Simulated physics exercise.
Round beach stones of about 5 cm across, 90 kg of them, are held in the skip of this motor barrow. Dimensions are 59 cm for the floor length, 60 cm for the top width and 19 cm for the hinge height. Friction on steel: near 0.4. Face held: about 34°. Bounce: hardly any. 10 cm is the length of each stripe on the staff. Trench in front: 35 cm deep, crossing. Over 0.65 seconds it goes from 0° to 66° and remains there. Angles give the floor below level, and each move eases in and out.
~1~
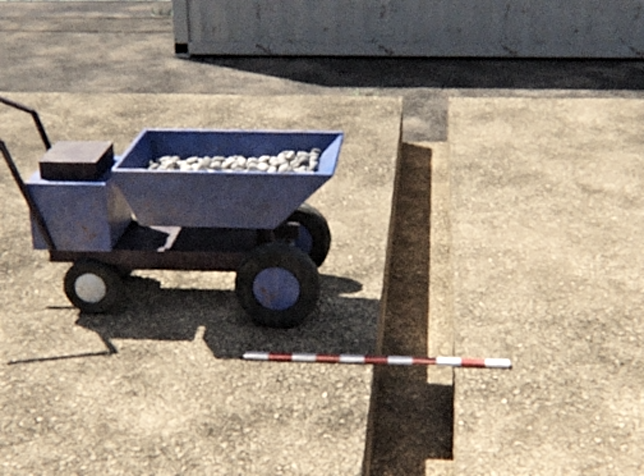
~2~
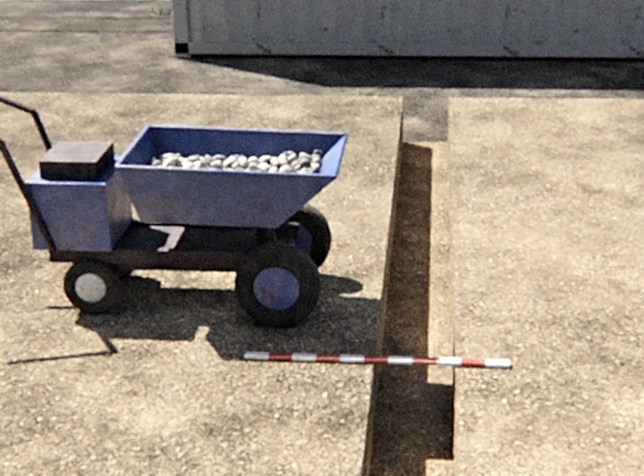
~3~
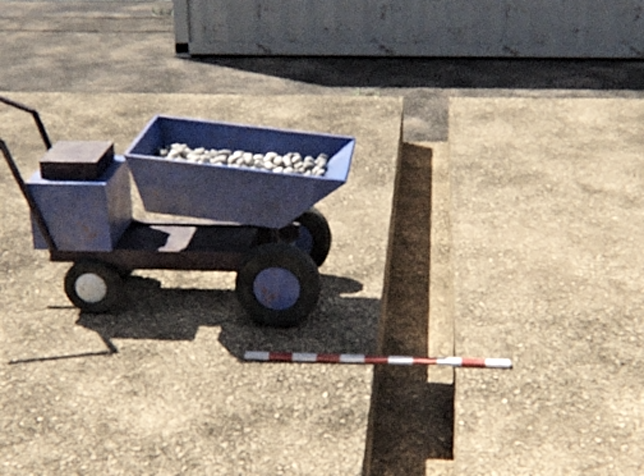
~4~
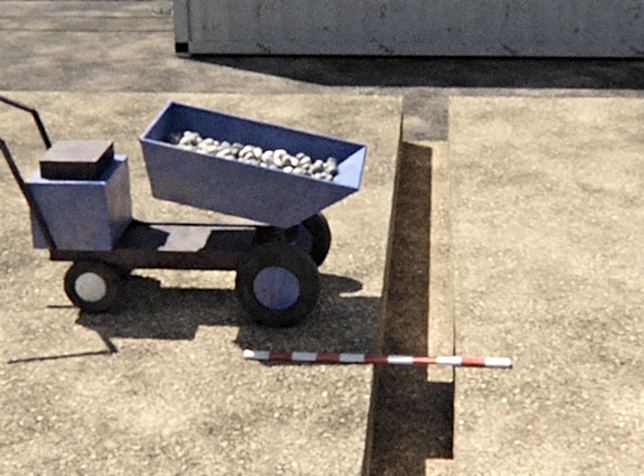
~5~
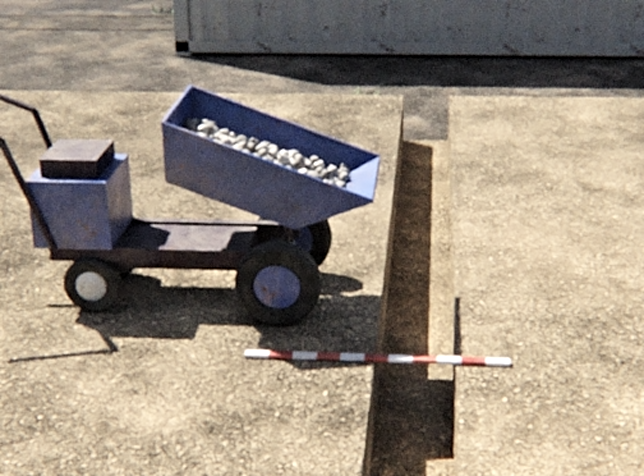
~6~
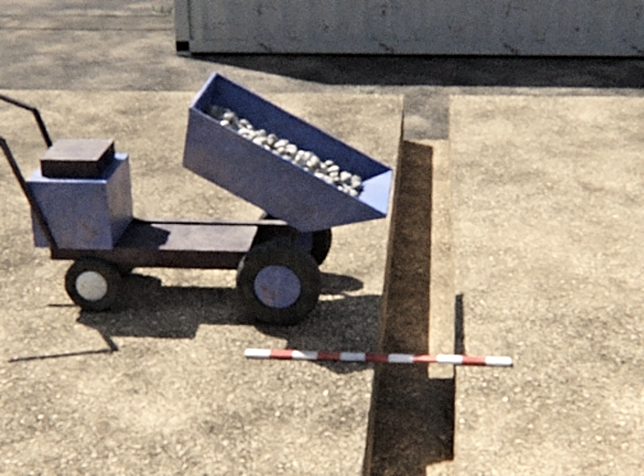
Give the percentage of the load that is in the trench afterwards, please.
Near 39 per cent of the load.
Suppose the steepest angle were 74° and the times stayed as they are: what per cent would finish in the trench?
In that case near 55 per cent.
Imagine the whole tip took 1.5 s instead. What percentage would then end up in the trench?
Close to 55 percent, then.
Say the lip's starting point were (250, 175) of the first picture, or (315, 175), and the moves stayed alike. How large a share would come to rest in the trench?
Close to 85 percent in the first case, 60 percent in the second.
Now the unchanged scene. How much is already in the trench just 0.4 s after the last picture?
Close to 15 per cent has got there by then.
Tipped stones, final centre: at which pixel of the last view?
(490, 298).
Then, 0.2 s after the last picture the floor is at 56°, 100 % in the skip; the foremost stones are at (388, 236).
Then, 0.4 s after the last picture the floor is at 66°, 79 % in the skip, 15 % in the trench, 6 % past the trench; the foremost stones are at (472, 293).
Then, 0.8 s after the last picture the floor is at 66°, 14 % in the skip, 26 % in the trench, 60 % past the trench; the foremost stones are at (624, 300).
Then, 2.8 s after the last picture the floor is at 66°, 0 % in the skip, 39 % in the trench, 61 % past the trench; the foremost stones are past the picture's edge.
